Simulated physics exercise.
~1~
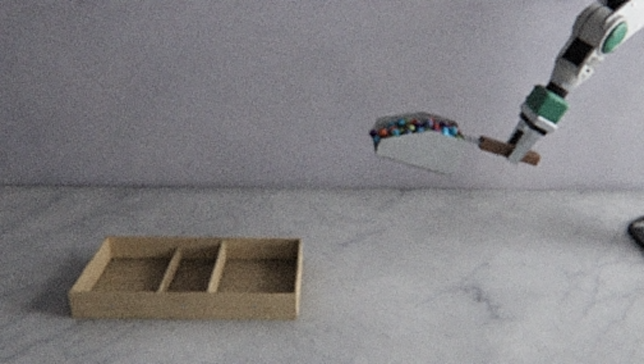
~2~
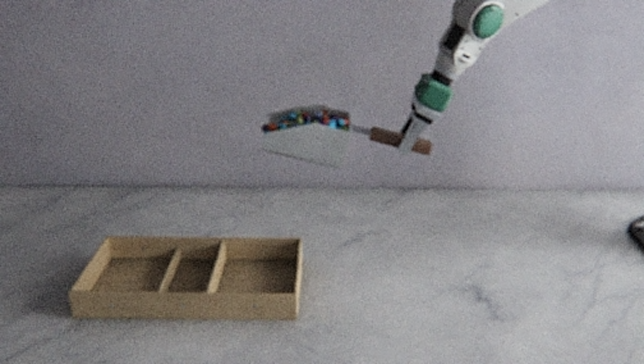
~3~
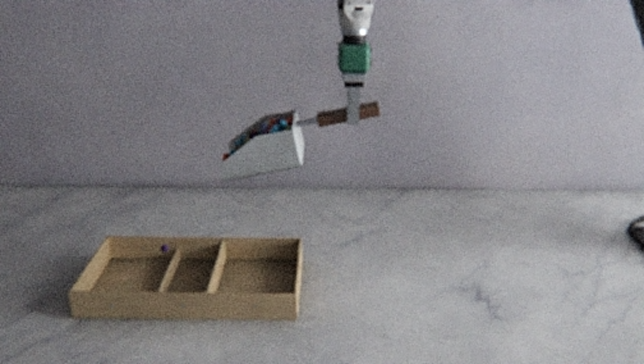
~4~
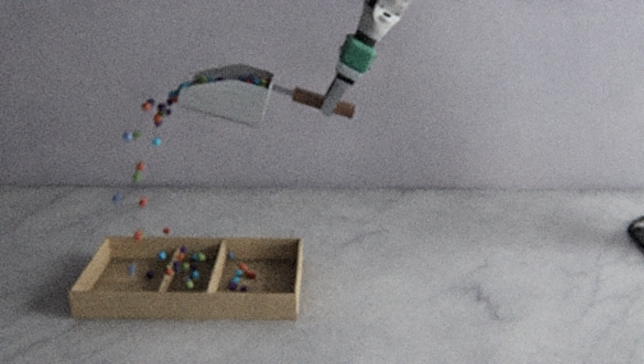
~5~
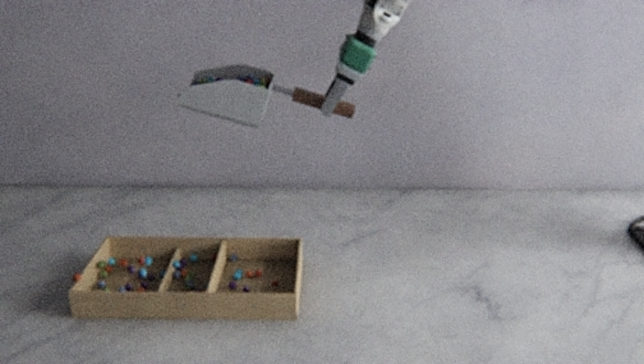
A robot arm carries a scoop left and tips some colourful sweets into a divided box.
